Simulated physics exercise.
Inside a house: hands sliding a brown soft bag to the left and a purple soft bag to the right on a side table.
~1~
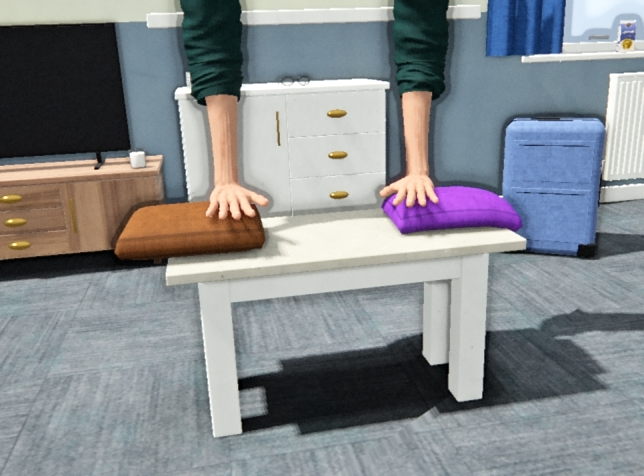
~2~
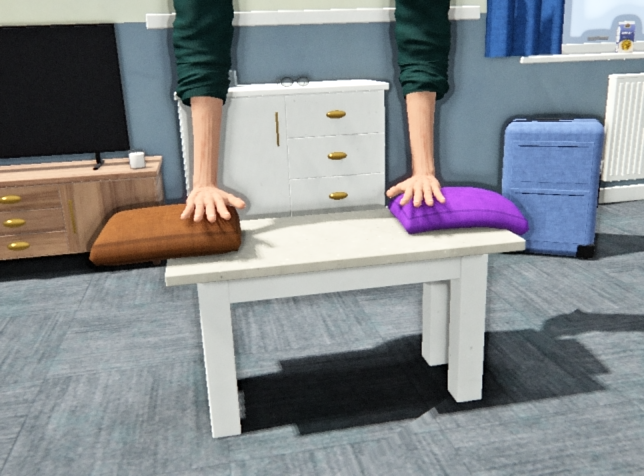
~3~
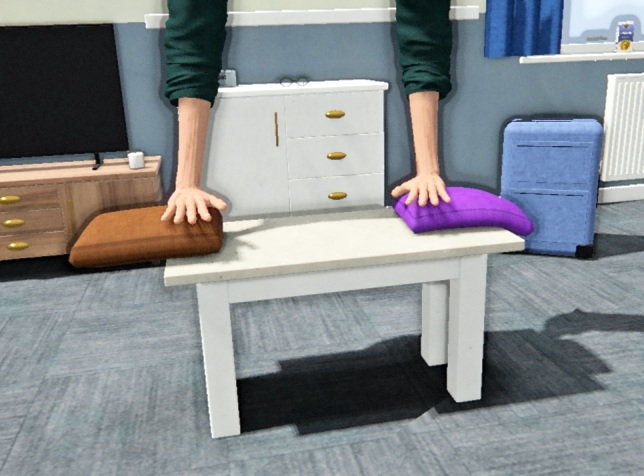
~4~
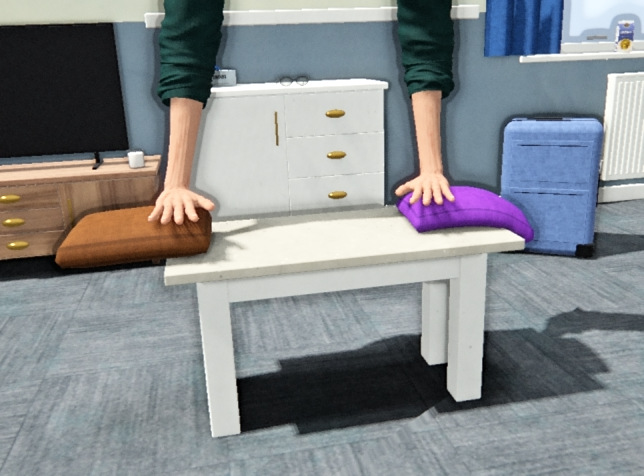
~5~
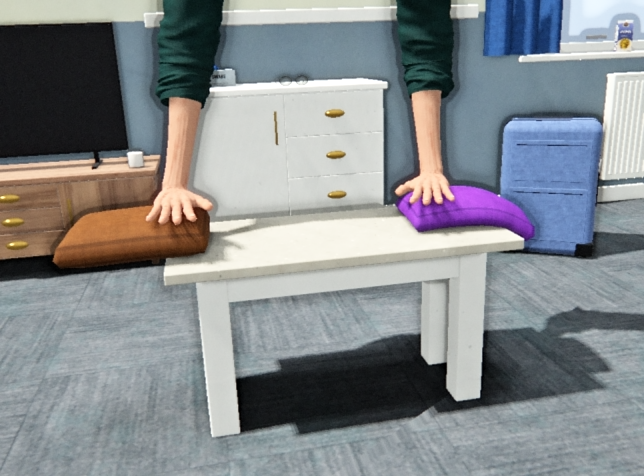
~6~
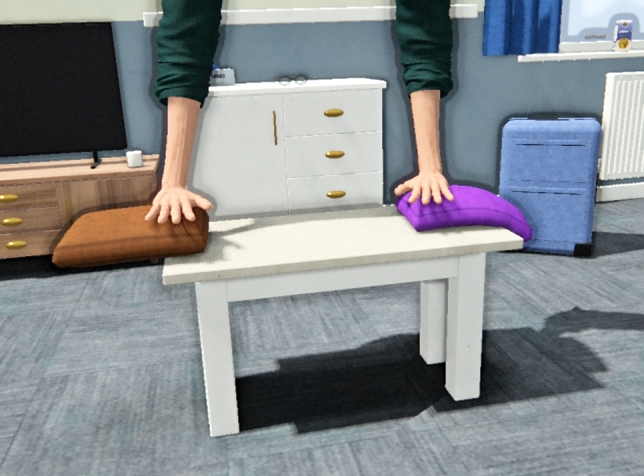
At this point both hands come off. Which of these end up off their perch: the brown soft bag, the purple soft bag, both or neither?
In the end the brown soft bag I'd bet won't be there for long; the purple soft bag I'd bet will still be there.
Then, 0.28 s past the final frame, brown soft bag tipping outwards near (137, 266); purple soft bag unmoved.
Then, 0.54 s past the final frame, brown soft bag on the floor near (134, 386); purple soft bag unmoved.
Then, 0.78 s past the final frame, brown soft bag on the floor near (83, 408); purple soft bag unmoved.
When it is over, brown soft bag on the floor near (74, 404); purple soft bag unmoved. The brown soft bag goes down and the purple soft bag stays up there.
